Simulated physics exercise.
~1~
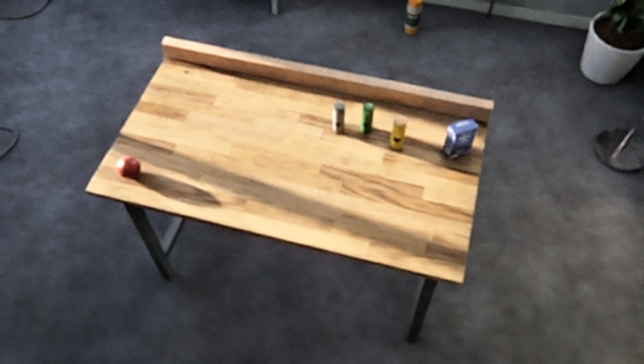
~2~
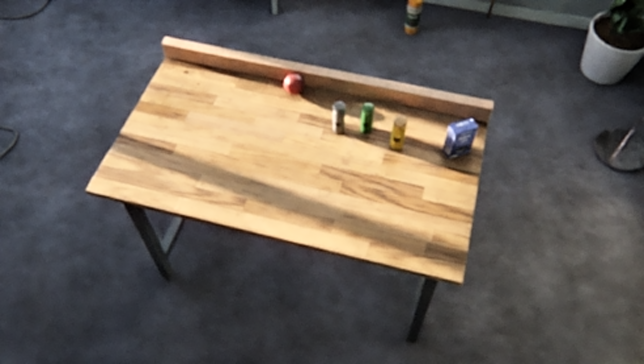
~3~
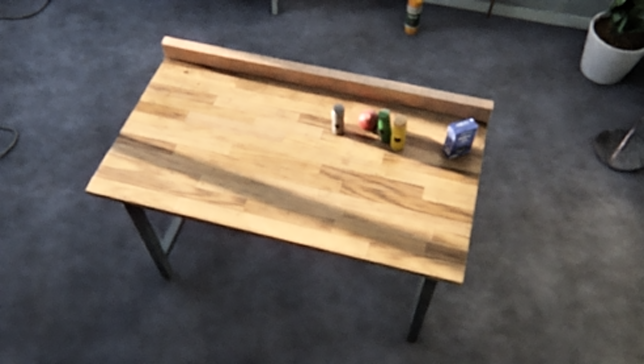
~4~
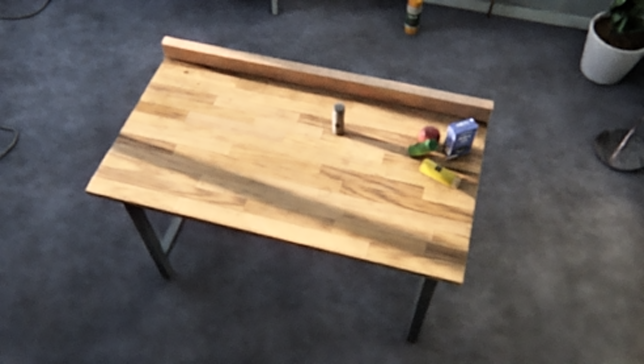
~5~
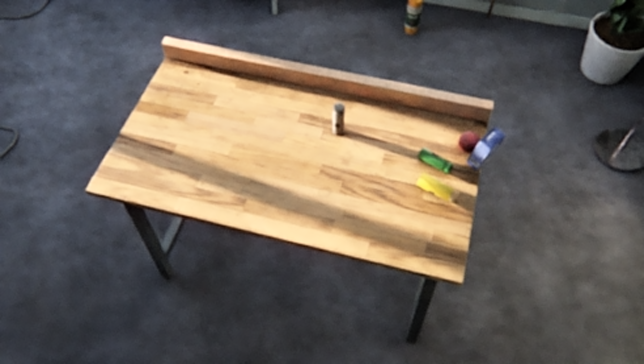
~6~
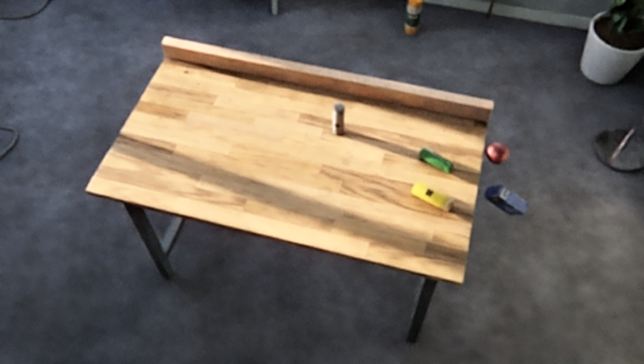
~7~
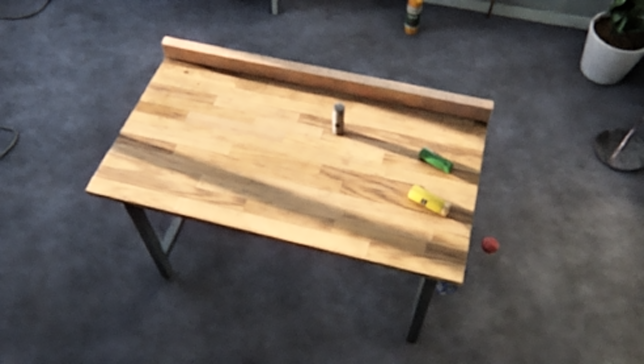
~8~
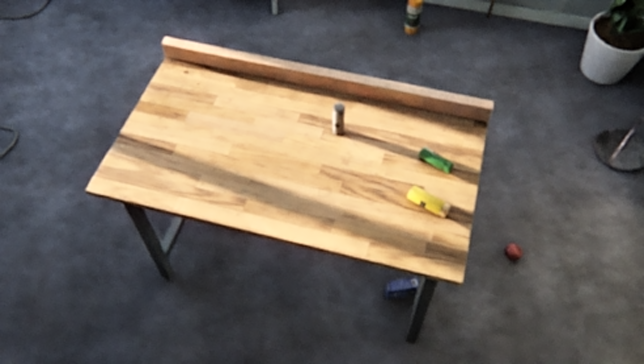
We see a red ball roll across a wooden table, rebound off the batten along the far edge, and knock over the green and yellow shakers before pushing a blue packet off the right side; ball and packet end on the floor, while the grey shaker stays standing.
